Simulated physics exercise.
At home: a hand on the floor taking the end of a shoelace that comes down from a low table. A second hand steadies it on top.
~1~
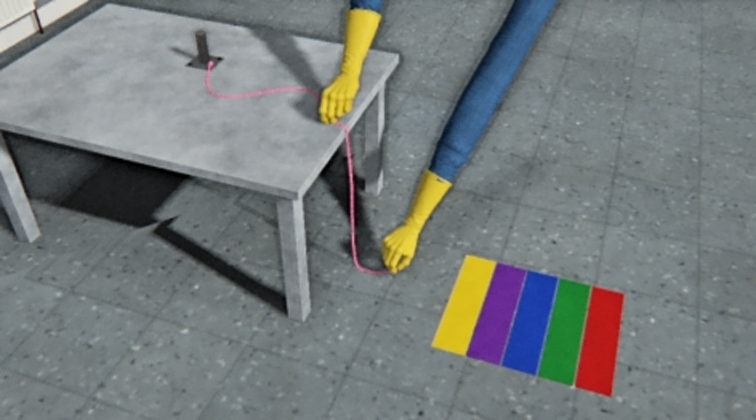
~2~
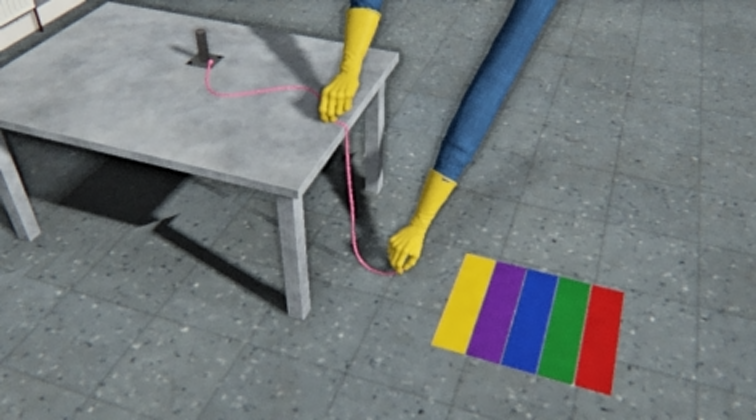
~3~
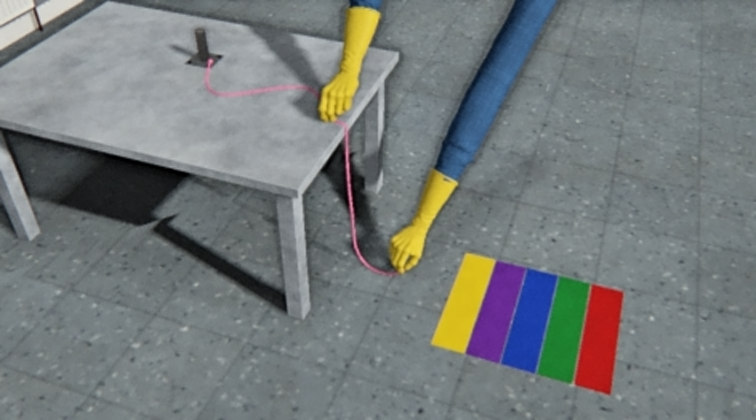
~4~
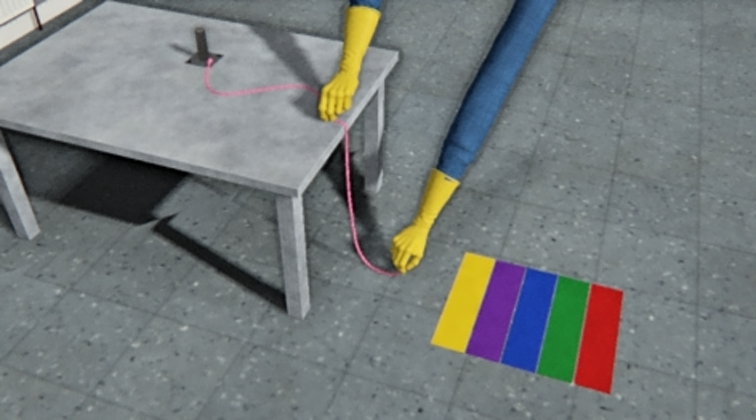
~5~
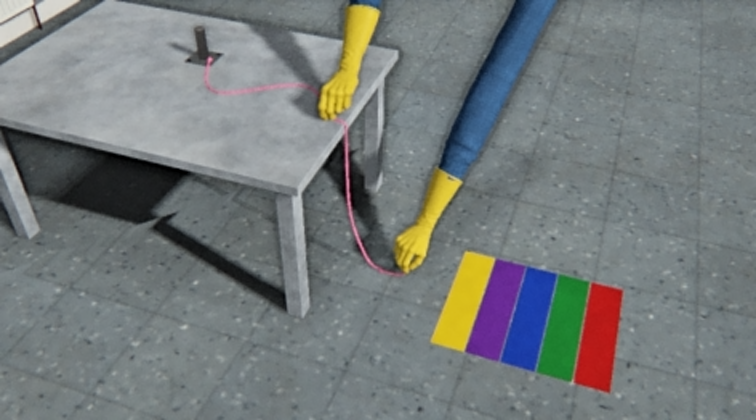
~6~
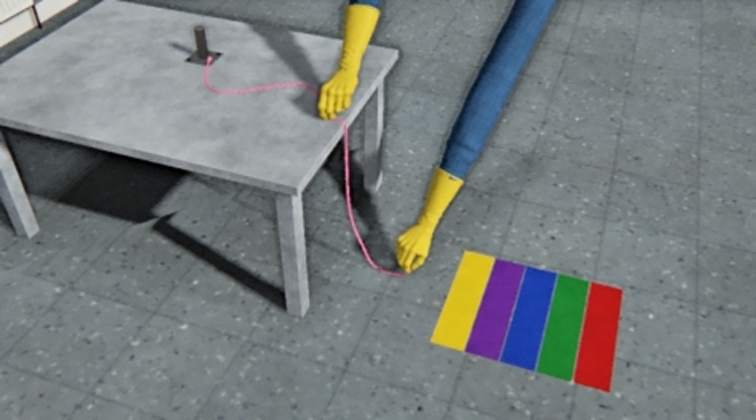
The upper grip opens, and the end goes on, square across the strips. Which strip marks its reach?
The end stops over the green strip.
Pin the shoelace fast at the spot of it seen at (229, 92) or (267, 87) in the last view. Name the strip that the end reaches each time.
In that order: Blue; blue.
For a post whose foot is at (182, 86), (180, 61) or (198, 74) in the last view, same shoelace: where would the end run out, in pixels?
About (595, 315), (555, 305) and (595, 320).
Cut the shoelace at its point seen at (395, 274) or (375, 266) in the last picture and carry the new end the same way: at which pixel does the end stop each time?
In that order: (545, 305) and (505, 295).
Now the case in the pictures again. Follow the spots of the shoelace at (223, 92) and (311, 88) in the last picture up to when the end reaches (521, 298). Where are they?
At (268, 80), then (337, 109).
Early on, end near (520, 298); over blue.
Midway, end near (555, 307); over green.
At the end of the slack, end near (575, 312); over green. It gets as far as the green strip.
